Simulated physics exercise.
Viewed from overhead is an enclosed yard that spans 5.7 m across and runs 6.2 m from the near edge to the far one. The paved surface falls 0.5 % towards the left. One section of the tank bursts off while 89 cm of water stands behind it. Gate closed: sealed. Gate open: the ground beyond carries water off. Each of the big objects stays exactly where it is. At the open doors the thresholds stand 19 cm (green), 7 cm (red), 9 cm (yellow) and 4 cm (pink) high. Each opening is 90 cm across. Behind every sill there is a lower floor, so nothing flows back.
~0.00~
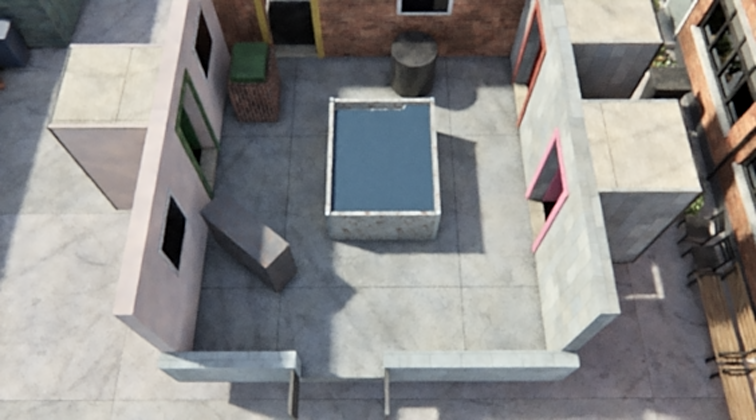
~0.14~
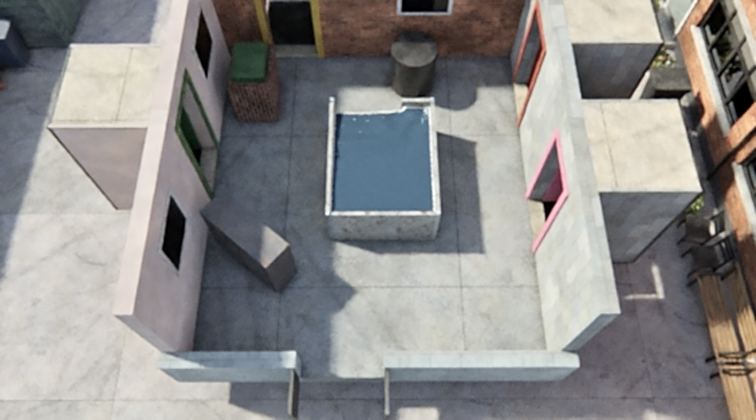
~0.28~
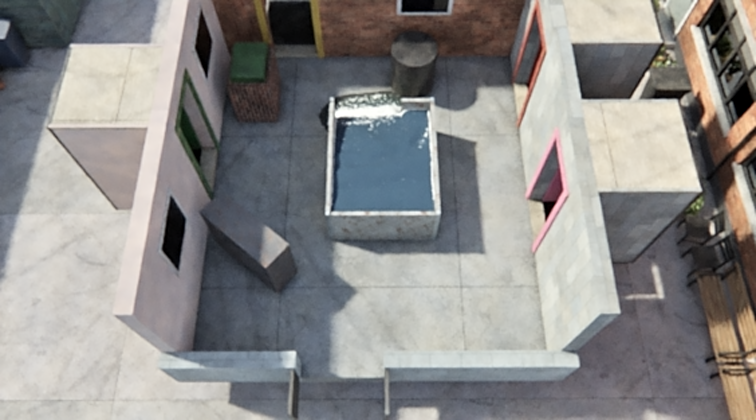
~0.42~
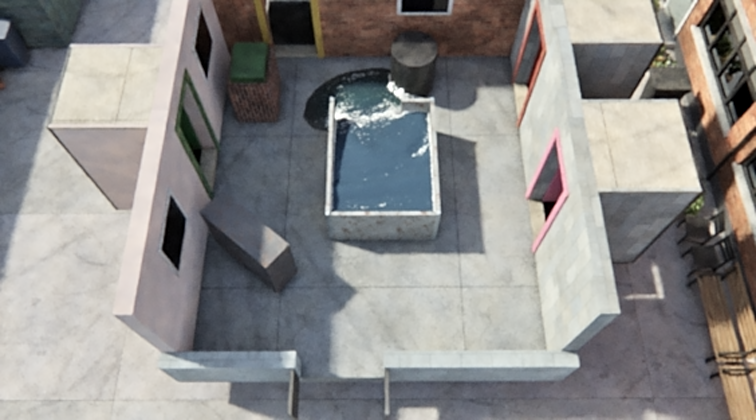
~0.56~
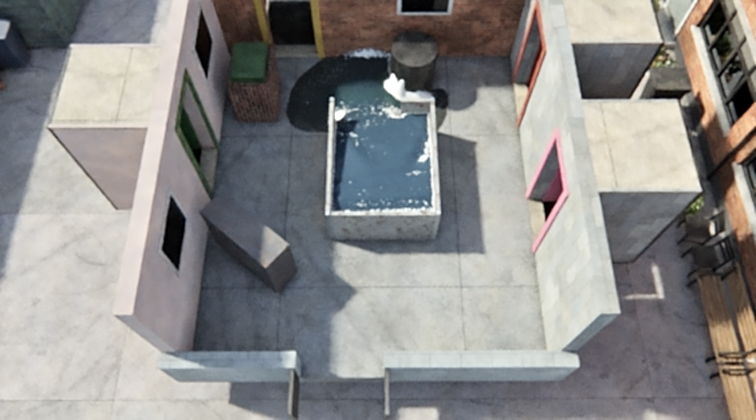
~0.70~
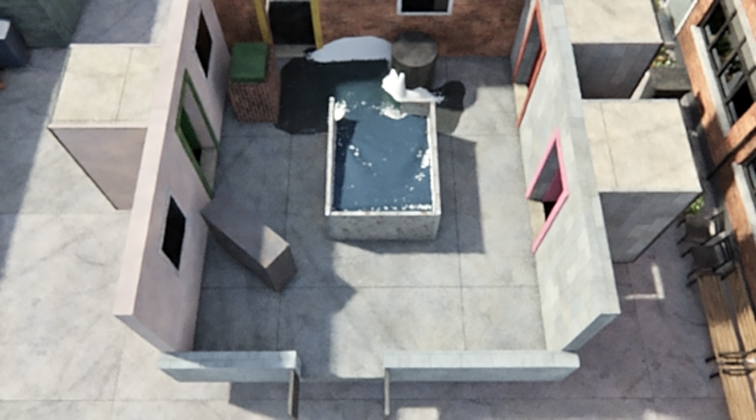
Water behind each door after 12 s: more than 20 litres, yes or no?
Green door: No; red door: Yes; yellow door: Yes; pink door: Yes.
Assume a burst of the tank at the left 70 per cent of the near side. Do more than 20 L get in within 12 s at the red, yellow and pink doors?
Against that limit: Red below, yellow below, pink not over.
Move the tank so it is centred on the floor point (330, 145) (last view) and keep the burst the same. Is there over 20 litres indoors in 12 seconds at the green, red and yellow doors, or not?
Checking the limit: Green is within it, red is beyond it and yellow is beyond it.
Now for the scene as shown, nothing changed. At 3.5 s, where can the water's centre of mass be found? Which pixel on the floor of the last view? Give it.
Its balance point lies near (351, 134).
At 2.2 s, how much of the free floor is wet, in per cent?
Around 40 per cent.
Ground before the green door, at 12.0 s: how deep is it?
About 9.5 cm.
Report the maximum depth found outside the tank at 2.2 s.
63 cm or so.
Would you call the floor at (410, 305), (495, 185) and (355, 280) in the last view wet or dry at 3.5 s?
First spot not yet wet, second submerged, third not yet wet.
After 1.4 s water covers 30 % of the floor and is deepest (58 cm) near (356, 64); green door not reached, red door 9 cm at the sill, 0 L in, yellow door 28 cm at the sill, 34 L in, pink door not reached.
After 2.2 s water covers 40 % of the floor and is deepest (63 cm) near (231, 58); green door 3 cm at the sill, 0 L in, red door 19 cm at the sill, 17 L in, yellow door 24 cm at the sill, 115 L in, pink door not reached.
After 3.5 s water covers 65 % of the floor and is deepest (40 cm) near (231, 58); green door 10 cm at the sill, 0 L in, red door 15 cm at the sill, 79 L in, yellow door 29 cm at the sill, 211 L in, pink door 5 cm at the sill, 0 L in.
After 7.0 s water covers 100 % of the floor and is deepest (17 cm) near (231, 58); green door 4 cm at the sill, 0 L in, red door 8 cm at the sill, 106 L in, yellow door 16 cm at the sill, 434 L in, pink door 3 cm at the sill, 1 L in.
After 12.0 s water covers 100 % of the floor and is deepest (12 cm) near (250, 228); green door 9 cm at the sill, 0 L in, red door 3 cm at the sill, 107 L in, yellow door 8 cm at the sill, 461 L in, pink door 7 cm at the sill, 36 L in.
